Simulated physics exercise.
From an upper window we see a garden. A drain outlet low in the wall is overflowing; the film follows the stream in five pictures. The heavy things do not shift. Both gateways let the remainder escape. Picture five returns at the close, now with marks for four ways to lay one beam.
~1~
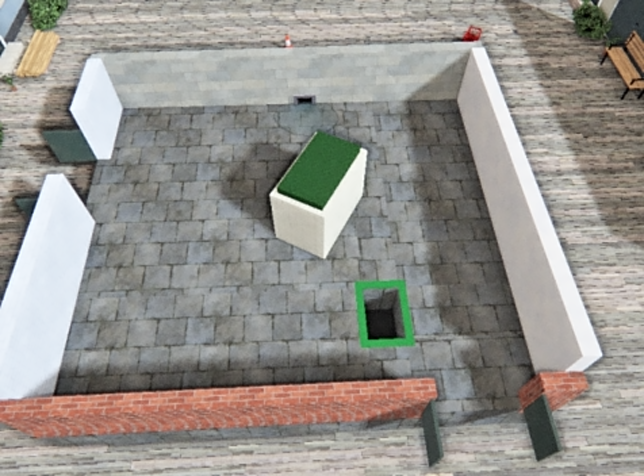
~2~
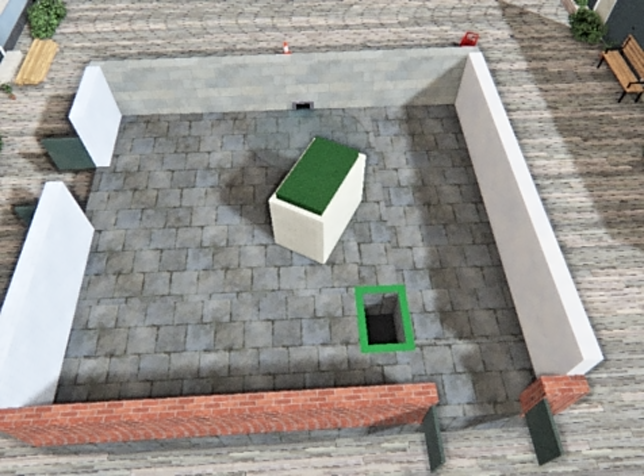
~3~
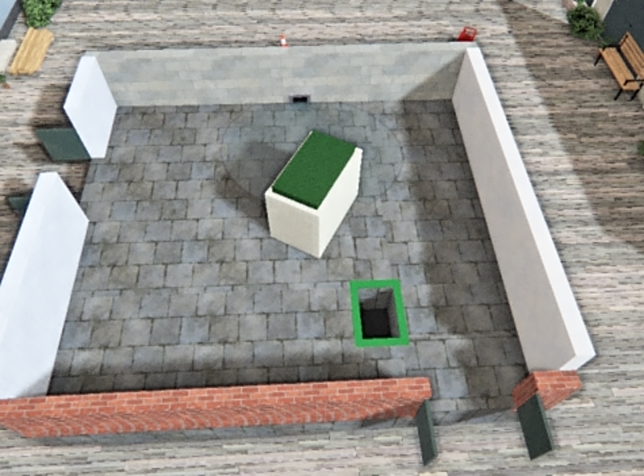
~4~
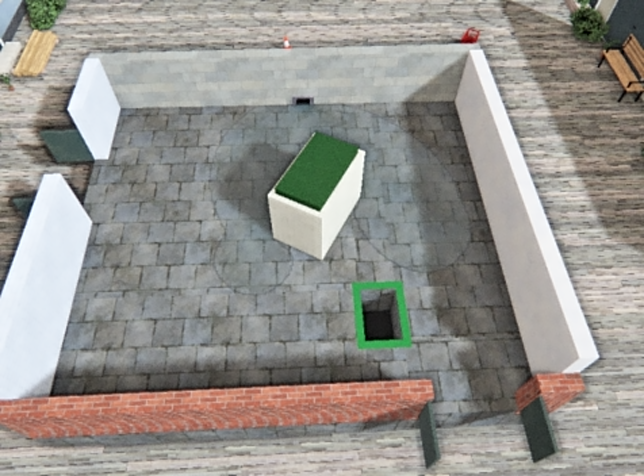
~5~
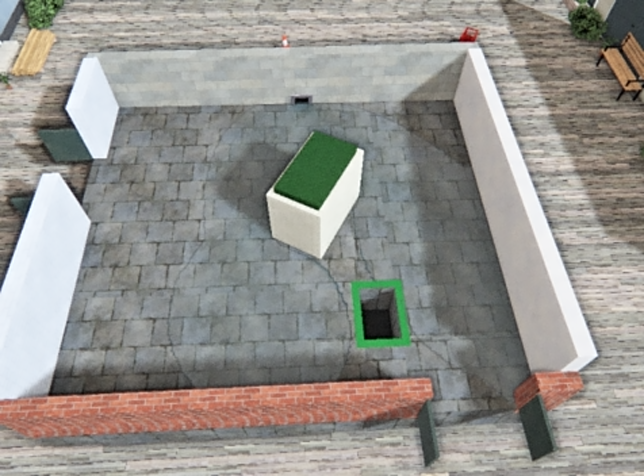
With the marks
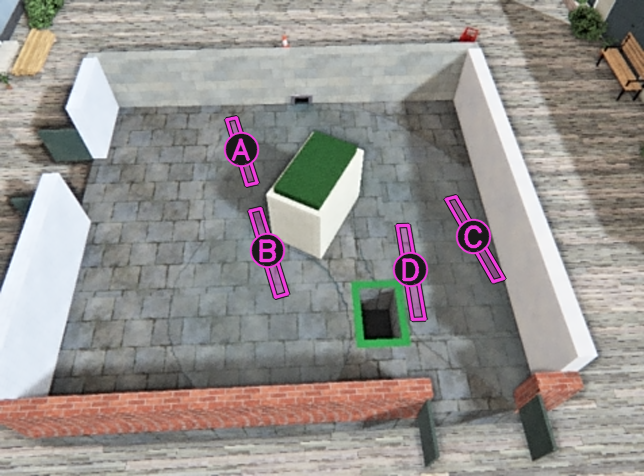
A thin, clear sheet of water spreads over the grey paving of a walled garden, at first near the small dark opening in the back wall. It widens around the green-topped block and extends toward the front brick wall, while the green-edged square pit stays dry.
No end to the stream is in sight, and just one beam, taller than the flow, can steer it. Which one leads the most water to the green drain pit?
It is D.
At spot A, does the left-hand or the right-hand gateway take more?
More leaves on the right.
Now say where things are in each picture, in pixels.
The first frame shows outfall at (305, 100); green drain pit at (384, 313); open gate at (471, 394); open gate at (103, 189); 2 % of the ground under water, visible out to (302, 132); green drain pit still dry.
In the second frame, 8 % of the ground under water, visible out to (274, 166); green drain pit still dry.
In the third frame, 16 % of the ground under water, visible out to (367, 195); green drain pit still dry.
In the fourth frame, 29 % of the ground under water, visible out to (444, 259); green drain pit still dry.
In the fifth frame, 49 % of the ground under water, visible out to (523, 343); green drain pit still dry.
In magenta, A from (231, 118) to (252, 183); B from (255, 209) to (281, 295); C from (451, 198) to (498, 280); D from (418, 319) to (402, 225).
If A is chosen, about 7 % of the stream goes into the green drain pit, about 93 % out by the gates.
If B is chosen, about 9 % of the stream goes into the green drain pit, about 91 % out by the gates.
If C is chosen, about 8 % of the stream goes into the green drain pit, about 92 % out by the gates.
If D is chosen, about 15 % of the stream goes into the green drain pit, about 85 % out by the gates.
